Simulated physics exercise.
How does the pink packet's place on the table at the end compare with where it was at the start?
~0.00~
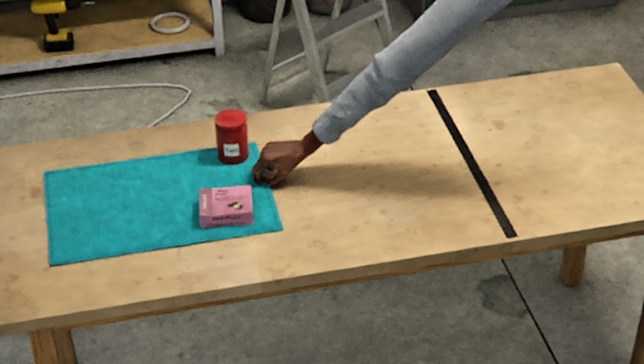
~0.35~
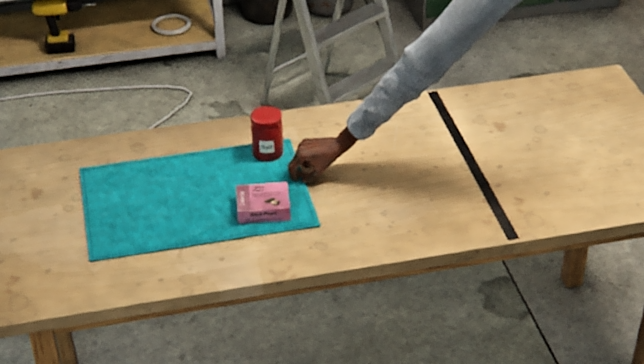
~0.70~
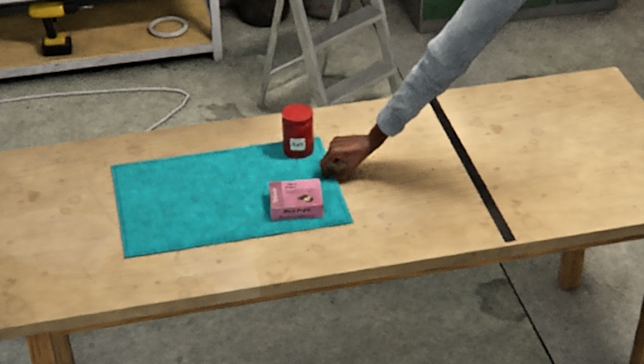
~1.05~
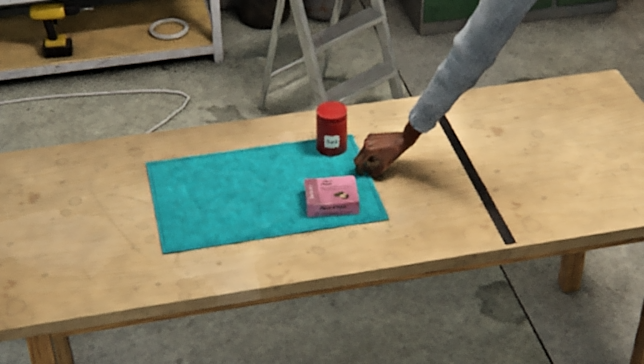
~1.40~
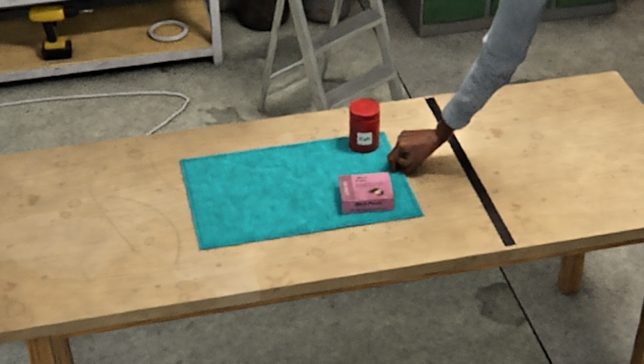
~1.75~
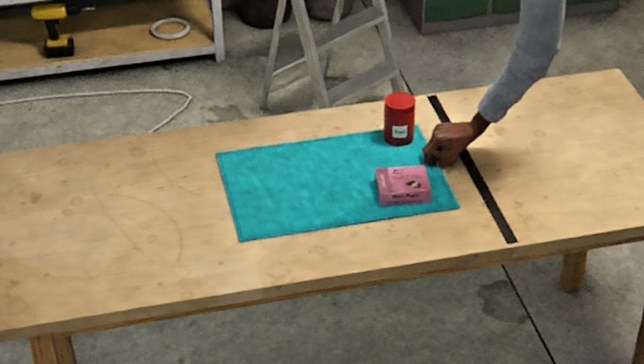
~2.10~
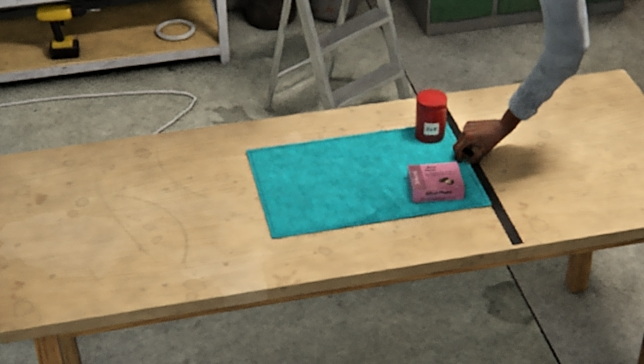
It starts on the left part of the table, well away from the black tape, and ends much farther right, just short of the tape. It is still on the turquoise mat.
